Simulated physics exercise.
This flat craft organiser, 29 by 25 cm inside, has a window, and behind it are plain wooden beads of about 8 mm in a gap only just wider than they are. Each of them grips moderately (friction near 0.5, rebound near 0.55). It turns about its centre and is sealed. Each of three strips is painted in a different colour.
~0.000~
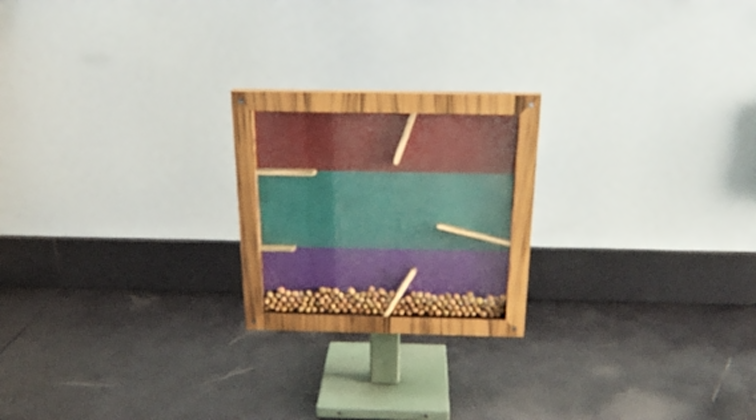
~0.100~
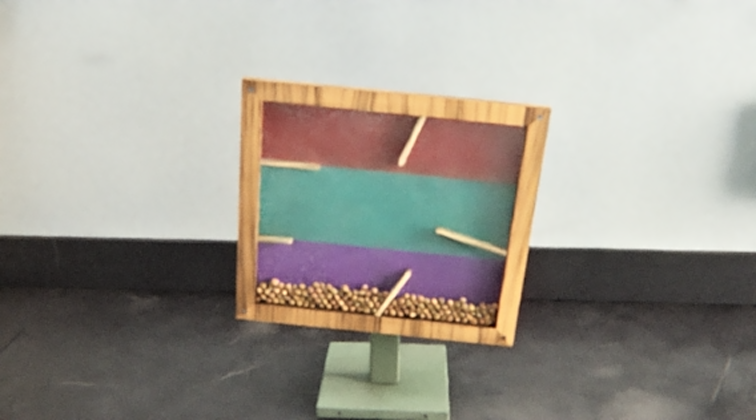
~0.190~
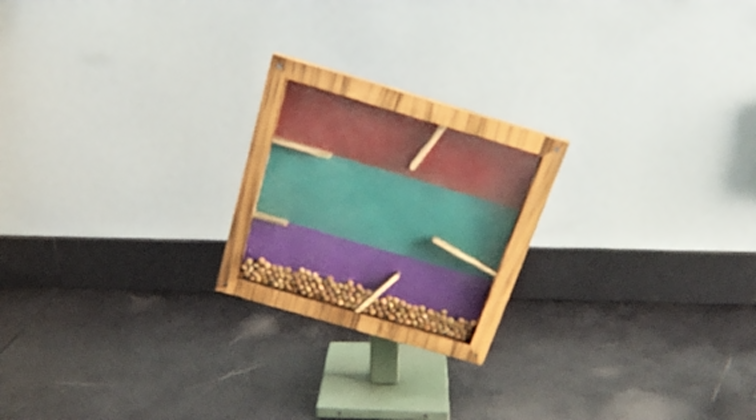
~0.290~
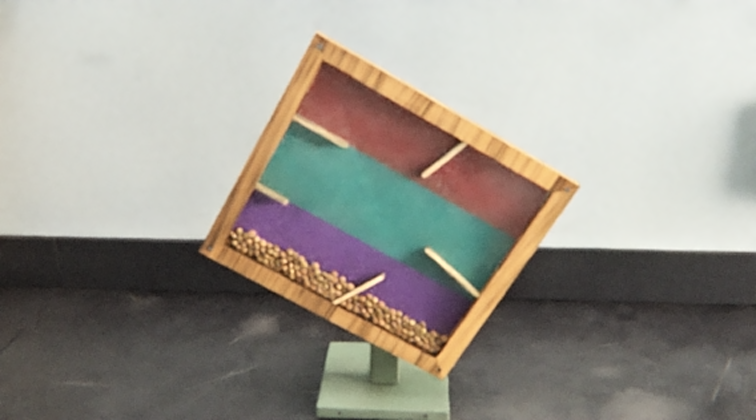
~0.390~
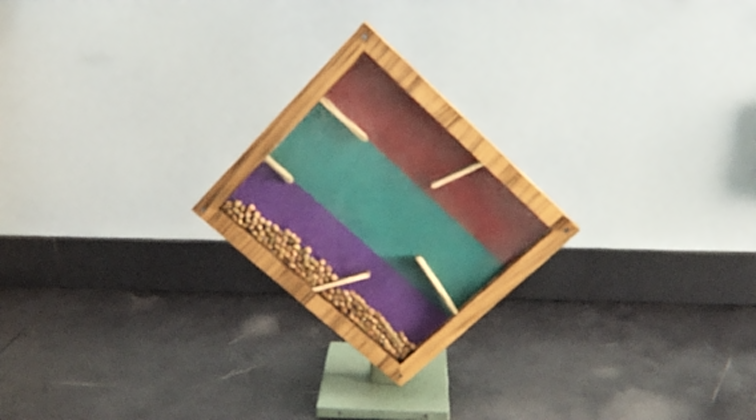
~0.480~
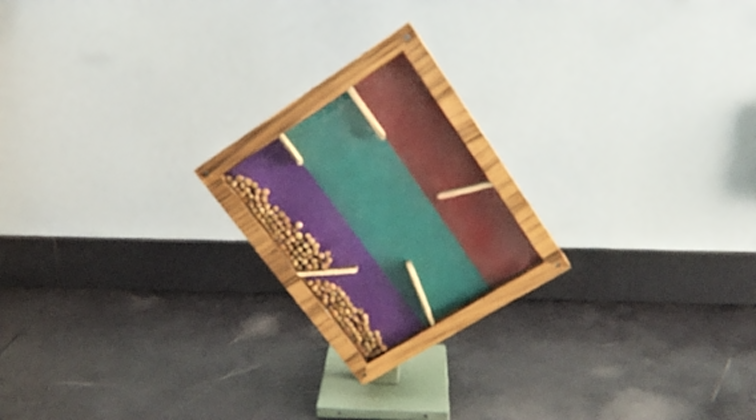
A wood-framed panel with red, turquoise and purple stripes turned clockwise on its green stand, going from level to steeply tilted, while the small beads along its bottom edge shifted and bunched against the sticks.
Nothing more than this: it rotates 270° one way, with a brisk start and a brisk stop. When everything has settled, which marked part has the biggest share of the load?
It is turquoise.
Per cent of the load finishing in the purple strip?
About 5 per cent.
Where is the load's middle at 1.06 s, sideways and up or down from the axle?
Position estimate: Left 9 cm, below 7 cm.
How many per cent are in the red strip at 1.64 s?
It works out at roughly 40 %.
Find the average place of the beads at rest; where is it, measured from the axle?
About 2 cm left and 12 cm below.
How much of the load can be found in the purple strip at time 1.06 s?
The share there is close to 50 per cent.
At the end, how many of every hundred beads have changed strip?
Some 95 per cent.
After 1.06 s, it stands 134° clockwise; the beads' middle is 9 cm left of and 7 cm below the centre; red 30 %, purple 50 %, turquoise 20 %.
After 1.64 s, it has come round 212° clockwise; the beads' middle is 6 cm left of and level with the centre; red 40 %, purple 15 %, turquoise 45 %.
After 2.14 s, it has come round 270° clockwise; the beads' middle is 5 cm left of and 8 cm below the centre; red 40 %, turquoise 60 %.
Settled by 3.2 s, it has come round 270° clockwise; red 20 %, purple 5 %, turquoise 75 %.
